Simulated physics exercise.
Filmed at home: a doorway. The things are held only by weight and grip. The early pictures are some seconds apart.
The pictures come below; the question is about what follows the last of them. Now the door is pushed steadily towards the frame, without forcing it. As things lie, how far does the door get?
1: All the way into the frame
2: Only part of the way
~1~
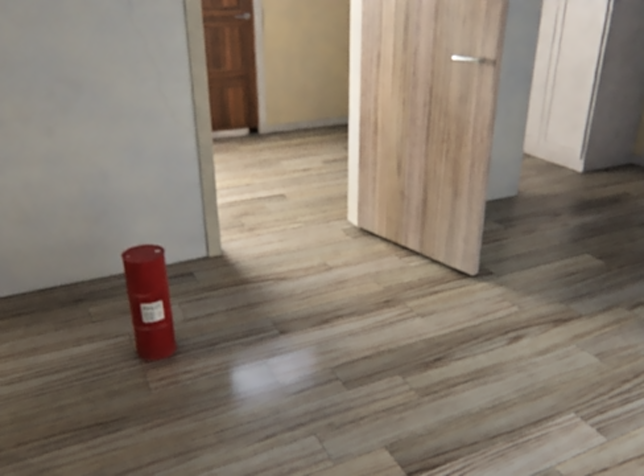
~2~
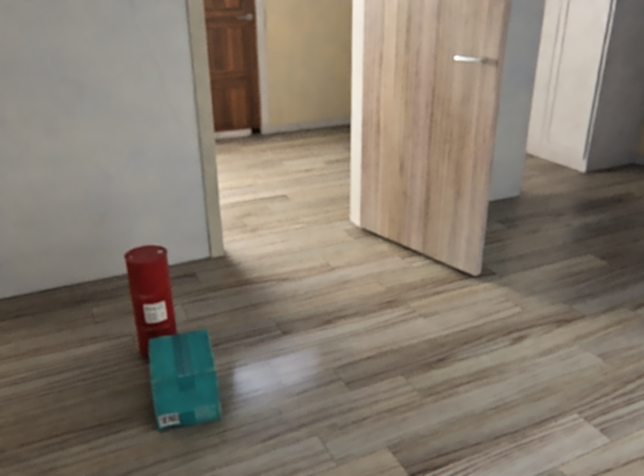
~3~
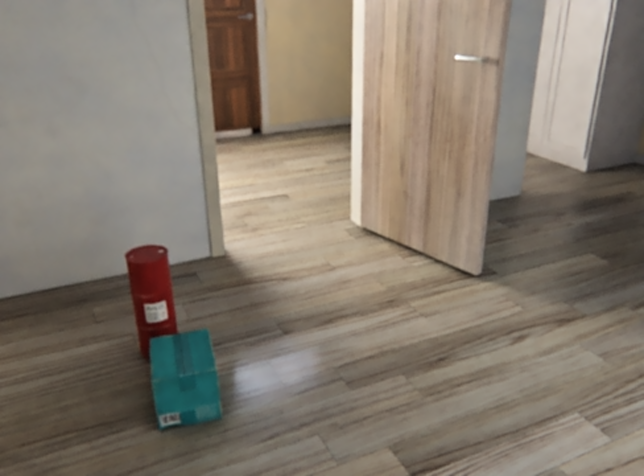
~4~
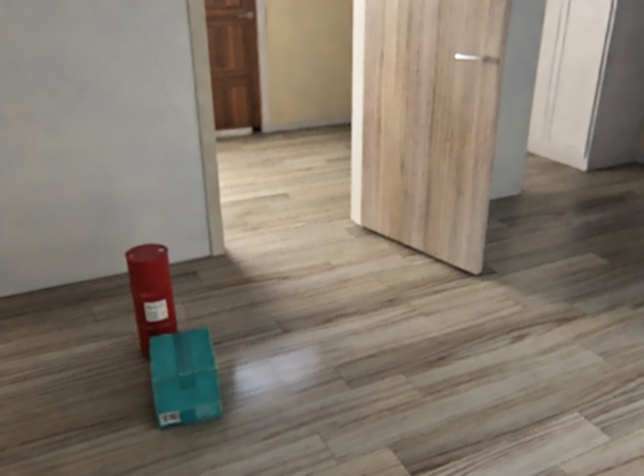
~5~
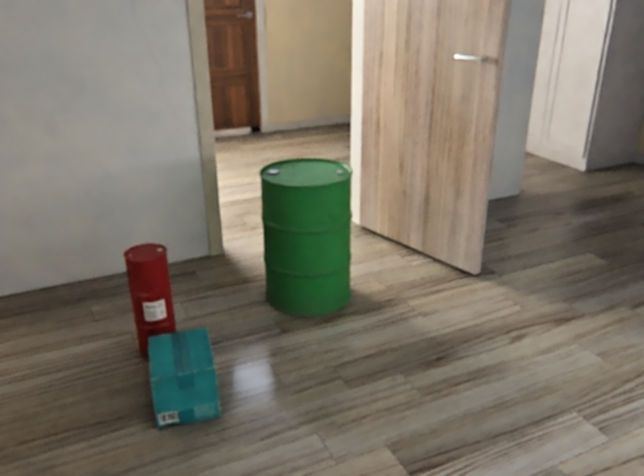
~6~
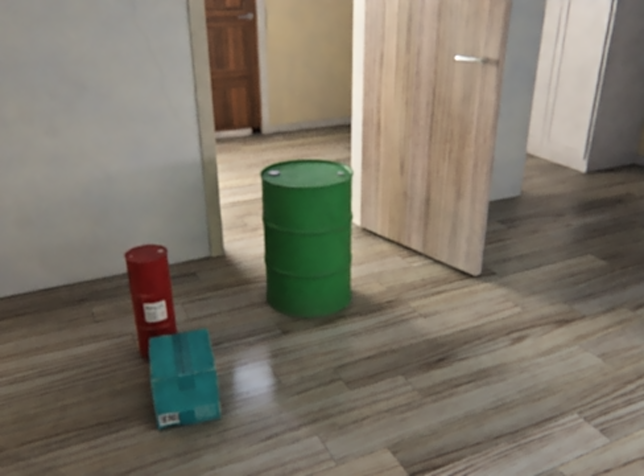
Option 2: Only part of the way.
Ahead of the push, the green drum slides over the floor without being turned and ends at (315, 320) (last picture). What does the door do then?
It then comes fully to.
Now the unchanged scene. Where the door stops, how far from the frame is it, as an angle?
Open angle: About 60°.
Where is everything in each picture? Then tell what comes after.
The first frame shows door wide open and still.
The second frame shows door wide open and still; turquoise parcel (184, 378); red canister (153, 304).
The third frame shows door wide open and still; turquoise parcel (185, 378); red canister (154, 303).
The fourth frame shows door wide open and still; turquoise parcel (185, 376); red canister (154, 302).
The fifth frame shows door wide open and still; turquoise parcel (184, 376); red canister (153, 302).
The sixth frame shows door wide open and still; green drum (308, 236); turquoise parcel (184, 377).
Then, 0.50 s past the last view, door 92° open.
Then, 0.80 s past the last view, door 78° open.
Then, 1.10 s past the last view, door 63° open.
Finally, door 59° open; all 3 still in place. Final places as the last picture's camera would see them, green drum near (307, 236).
